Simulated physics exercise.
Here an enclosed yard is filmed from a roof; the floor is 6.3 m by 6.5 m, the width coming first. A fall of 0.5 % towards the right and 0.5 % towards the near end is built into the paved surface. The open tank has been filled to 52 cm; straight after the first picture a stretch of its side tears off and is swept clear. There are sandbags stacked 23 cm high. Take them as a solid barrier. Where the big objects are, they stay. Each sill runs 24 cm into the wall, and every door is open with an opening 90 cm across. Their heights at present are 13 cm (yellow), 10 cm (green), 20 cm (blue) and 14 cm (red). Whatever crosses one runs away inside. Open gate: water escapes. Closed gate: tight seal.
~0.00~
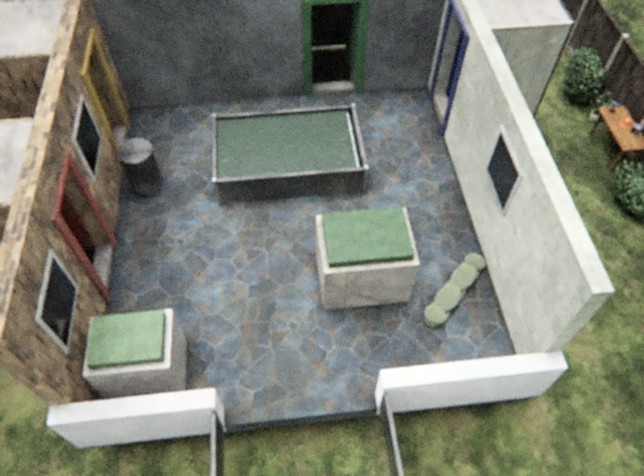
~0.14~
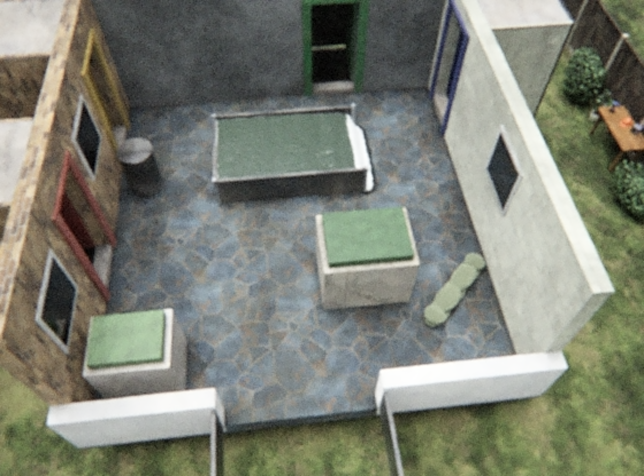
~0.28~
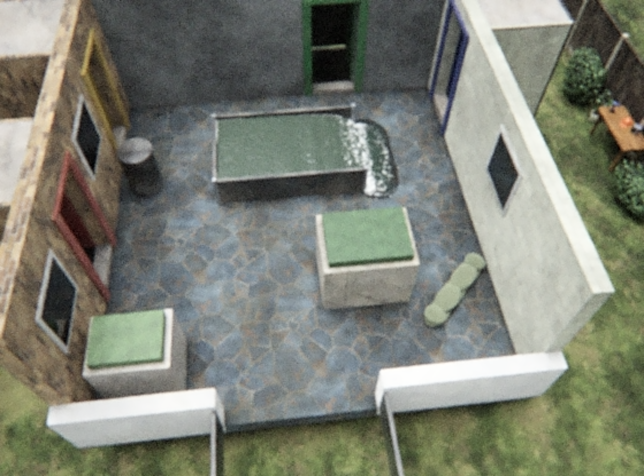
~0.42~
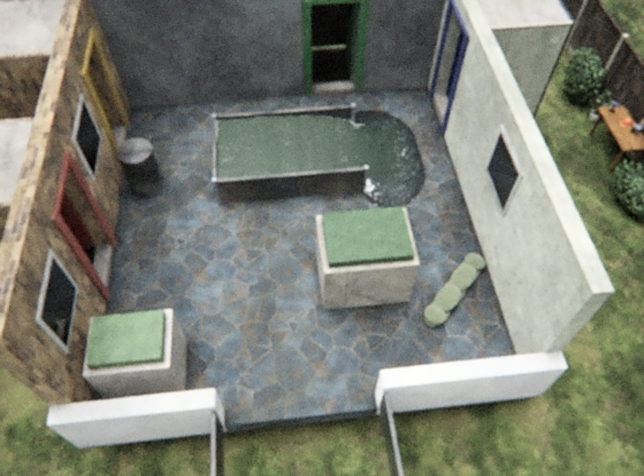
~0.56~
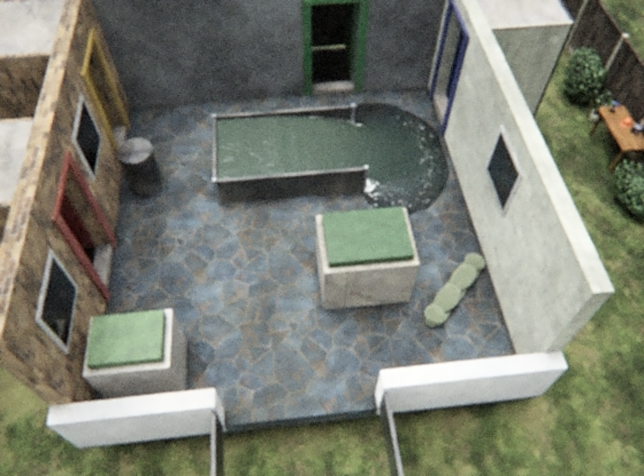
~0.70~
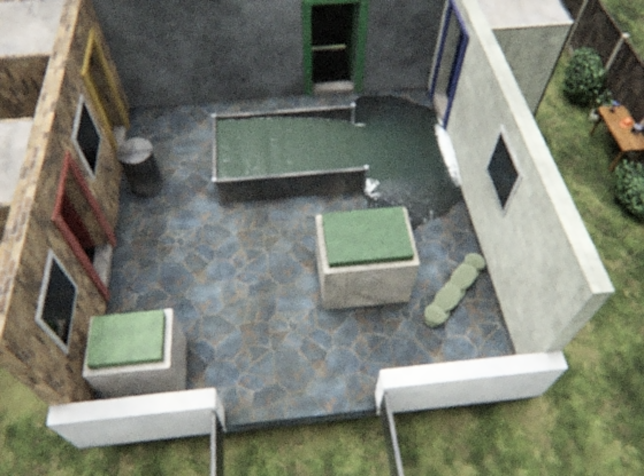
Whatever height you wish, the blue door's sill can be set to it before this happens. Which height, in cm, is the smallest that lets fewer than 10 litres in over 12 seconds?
The smallest is roughly 25 cm.
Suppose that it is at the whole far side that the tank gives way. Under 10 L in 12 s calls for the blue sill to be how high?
Minimum height: Approx. 19 cm.
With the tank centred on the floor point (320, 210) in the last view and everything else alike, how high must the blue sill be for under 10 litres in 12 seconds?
In that case about 13.0 cm.
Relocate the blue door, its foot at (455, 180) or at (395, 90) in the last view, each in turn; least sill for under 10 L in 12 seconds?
You'd want about 28 cm there first, then about 26 cm.
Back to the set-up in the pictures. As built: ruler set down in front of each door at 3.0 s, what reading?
Door by door, in centimetres - yellow 0, green 7, blue 28, red 0.
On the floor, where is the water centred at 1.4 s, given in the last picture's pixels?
I'd say around (331, 161).
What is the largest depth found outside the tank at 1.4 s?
Roughly 34 cm.
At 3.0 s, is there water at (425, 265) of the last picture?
At that moment it's submerged.
After 1.4 s water covers 15 % of the floor, deepest (34 cm) near (442, 155); 24 cm at the blue door, 2 litres in over its 20 cm sill.
After 3.0 s water covers 30 % of the floor, deepest (32 cm) near (423, 93); 28 cm at the blue door, 30 litres in over its 20 cm sill.
After 12.0 s water covers 95 % of the floor, deepest (12 cm) near (93, 422); 6 cm at the blue door, 46 litres in over its 20 cm sill.
At the blue door as built, the water arrived by 0.7 s and peaked near 30 cm at 2.4 s.
With a sill of 22.5 cm, 25 litres would have come in within the 12 s; with 30 cm, 1 litre. So under 10 litres takes about 25 cm.
